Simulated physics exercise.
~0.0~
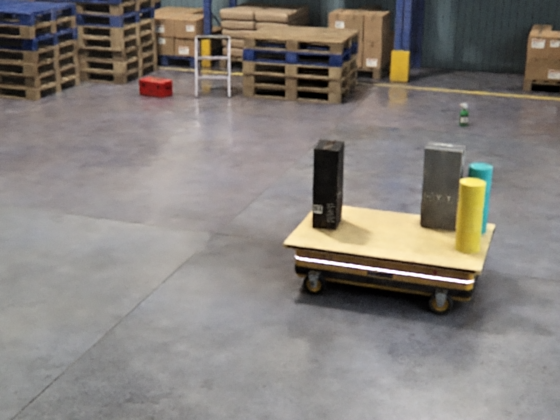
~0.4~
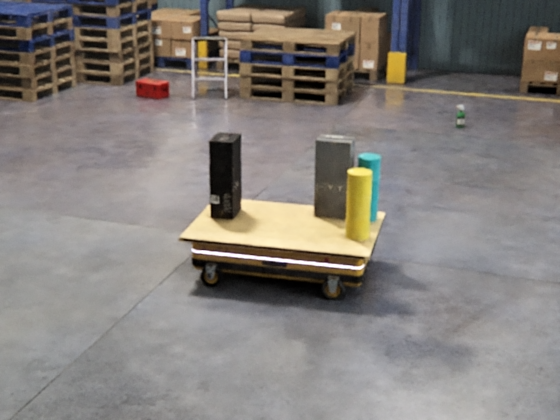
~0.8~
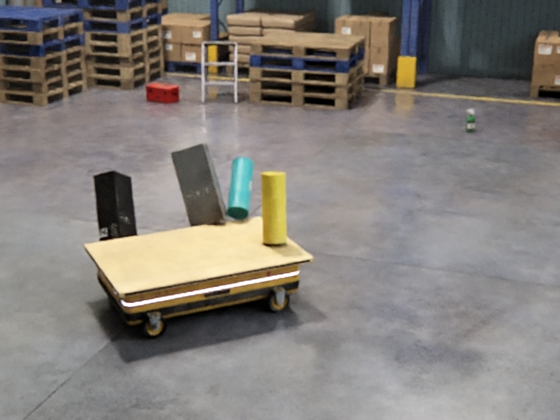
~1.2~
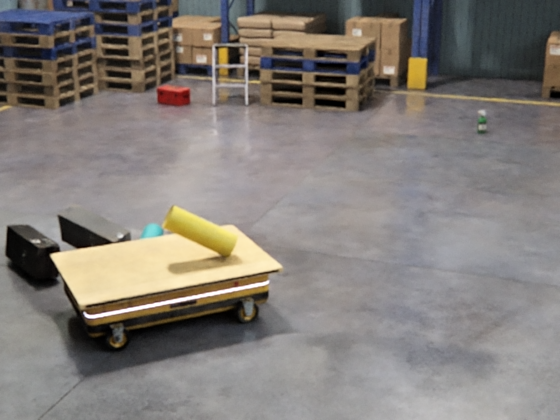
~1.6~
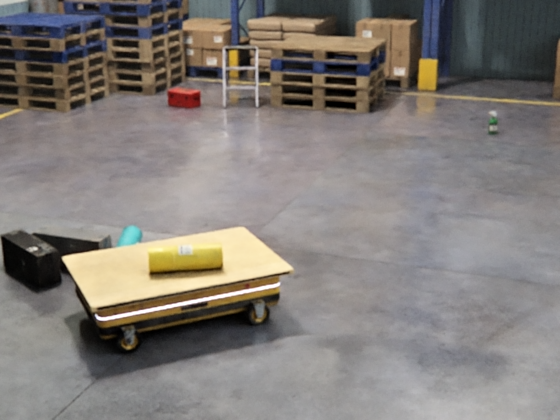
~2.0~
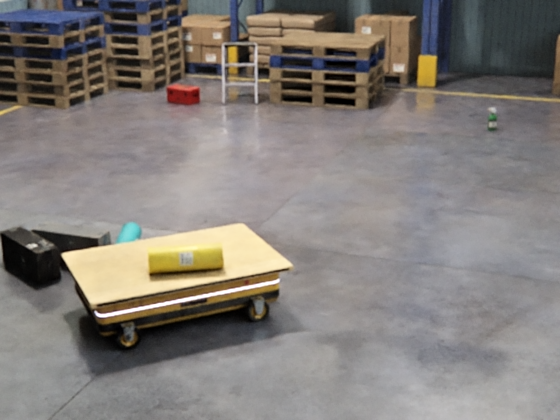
A flat cart carrying two upright boxes and two canisters rolled left and turned, and the grey box, black box and turquoise canister toppled off behind it onto the floor, while the yellow canister tipped over and ended lying on the stopped cart.
